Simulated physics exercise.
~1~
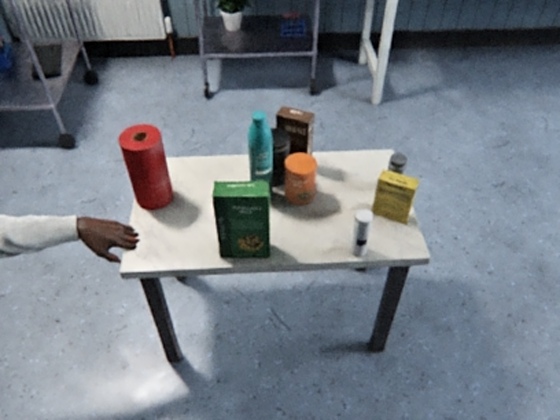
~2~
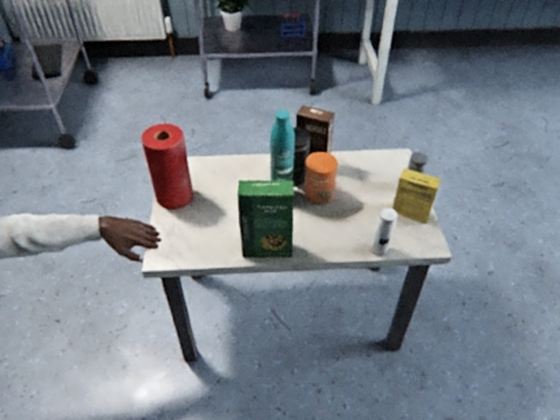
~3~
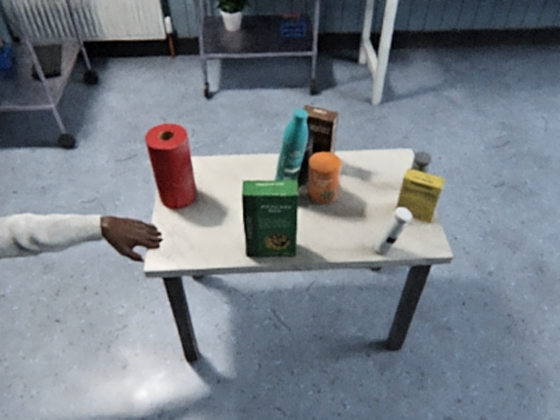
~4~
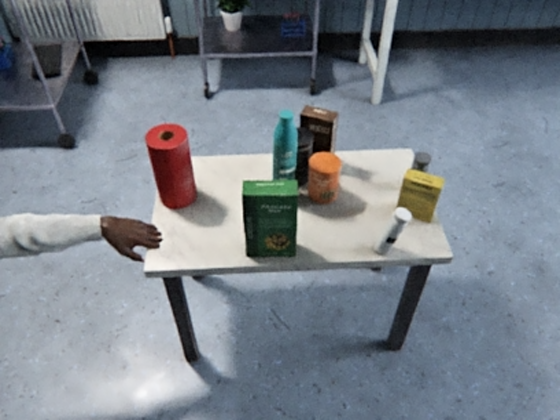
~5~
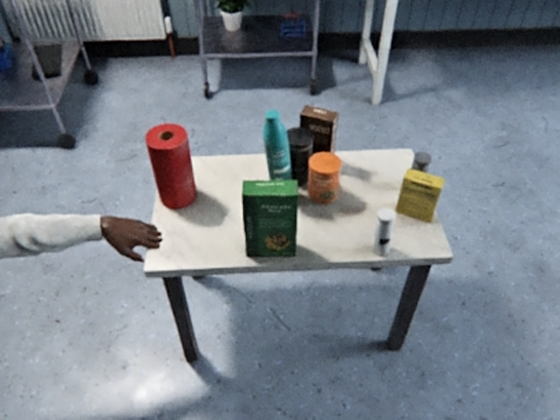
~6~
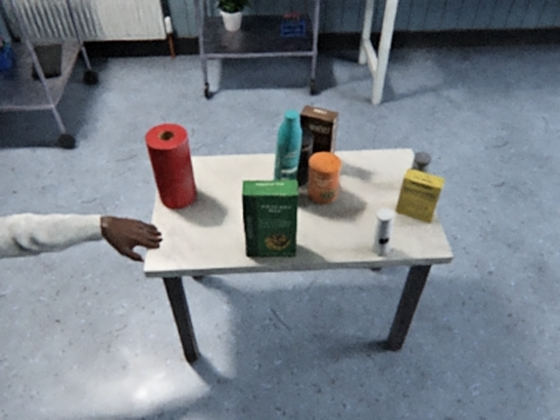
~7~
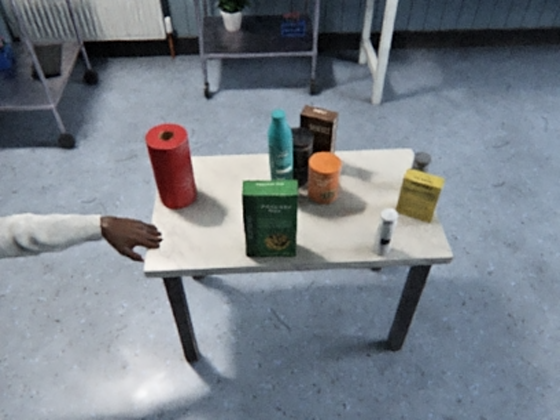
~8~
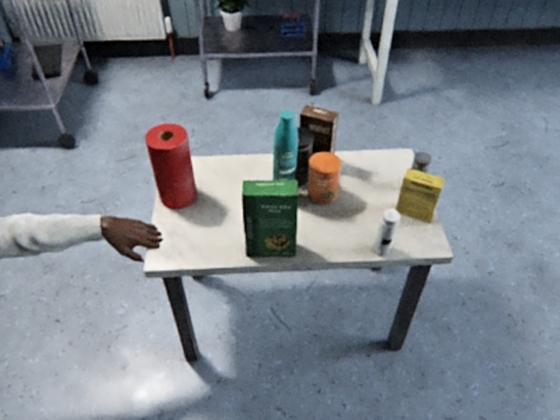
A small table holding a red roll, a green packet, a turquoise bottle, an orange tin, a white shaker, a yellow packet and a few other items jerks a short way to the right, with a hand at its left edge, and stops. As it halts, the turquoise bottle and the white shaker tip to the right. The bottle rocks back to the left, then sways right and left again in smaller movements, while the shaker wobbles back upright. The green packet, roll and yellow packet stay upright. Finally everything stands on the table, the hand still at its edge.
